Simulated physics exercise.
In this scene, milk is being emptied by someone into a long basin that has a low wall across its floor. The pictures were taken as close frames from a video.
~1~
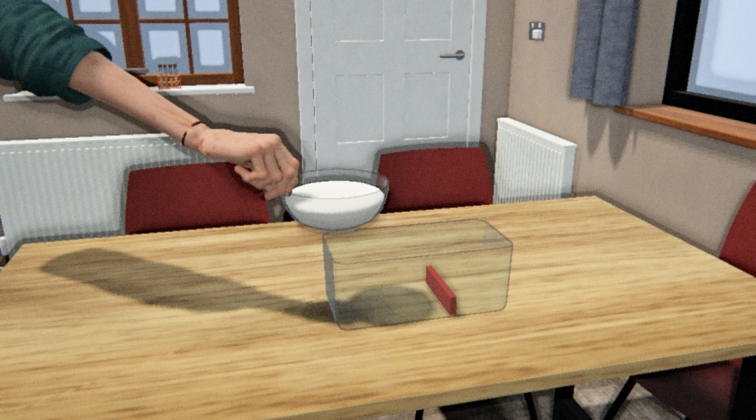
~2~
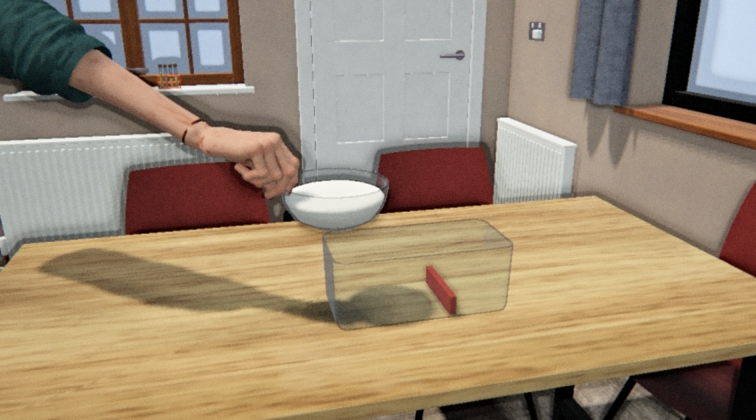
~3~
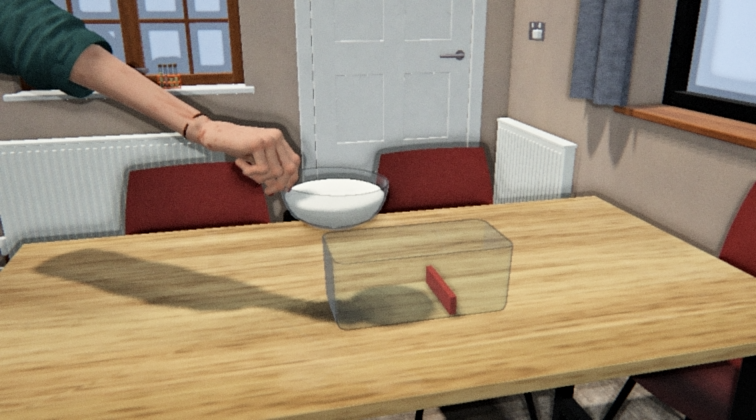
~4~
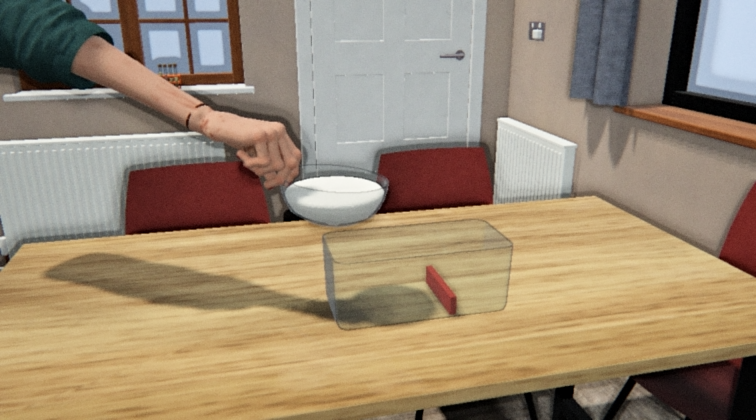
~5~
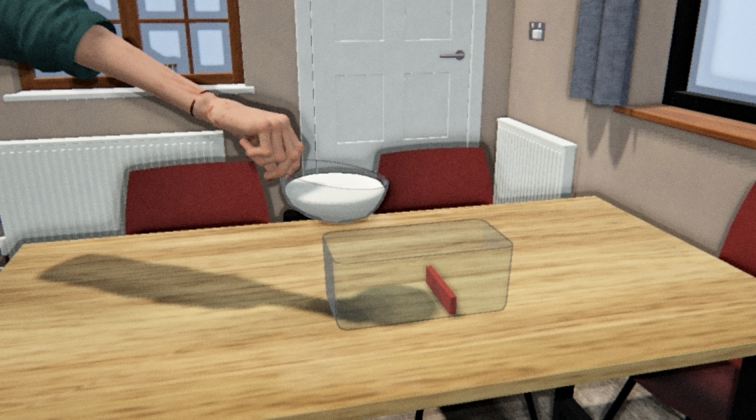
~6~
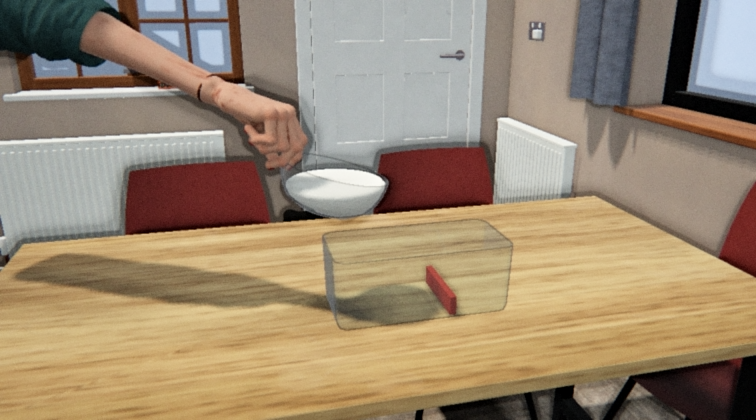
A hand and forearm in a dark green sleeve reach in from the left, holding a clear bowl of milk above a wooden table in a dining room seen from slightly above. A long, clear basin with a low red wall across its floor sits at the centre, with red chairs, white radiators and a white door behind. The hand rises slightly and gradually tilts the bowl rightward, while the camera stays still.
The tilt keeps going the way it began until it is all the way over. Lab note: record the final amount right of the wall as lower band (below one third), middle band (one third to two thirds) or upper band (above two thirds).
Recorded: Middle band.
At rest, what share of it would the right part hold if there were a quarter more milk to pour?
50 per cent or so.
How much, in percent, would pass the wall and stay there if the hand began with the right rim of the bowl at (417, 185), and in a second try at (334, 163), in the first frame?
Close to 65 in a hundred, and close to 15 in a hundred.
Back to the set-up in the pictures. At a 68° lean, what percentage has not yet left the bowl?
35 per cent, roughly.
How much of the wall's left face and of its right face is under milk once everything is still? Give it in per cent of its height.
Left 30 %, right 90 %.
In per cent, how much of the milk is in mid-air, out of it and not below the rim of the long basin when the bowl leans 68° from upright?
About 40 per cent.
A moment on, the bowl is tipped part way and 36 per cent is still to pour, 19 is left of the wall and 7 right of it.
Next, the bowl is tipped right over and 0 per cent is still to pour, 36 is left of the wall and 58 right of it.
Then the bowl is tipped right over and 0 per cent is still to pour, 43 is left of the wall and 56 right of it.
Later the bowl is tipped right over and 0 per cent is still to pour, 43 is left of the wall and 56 right of it.
In the end 43 per cent lies left of the wall, 56 right of it and 1 outside.
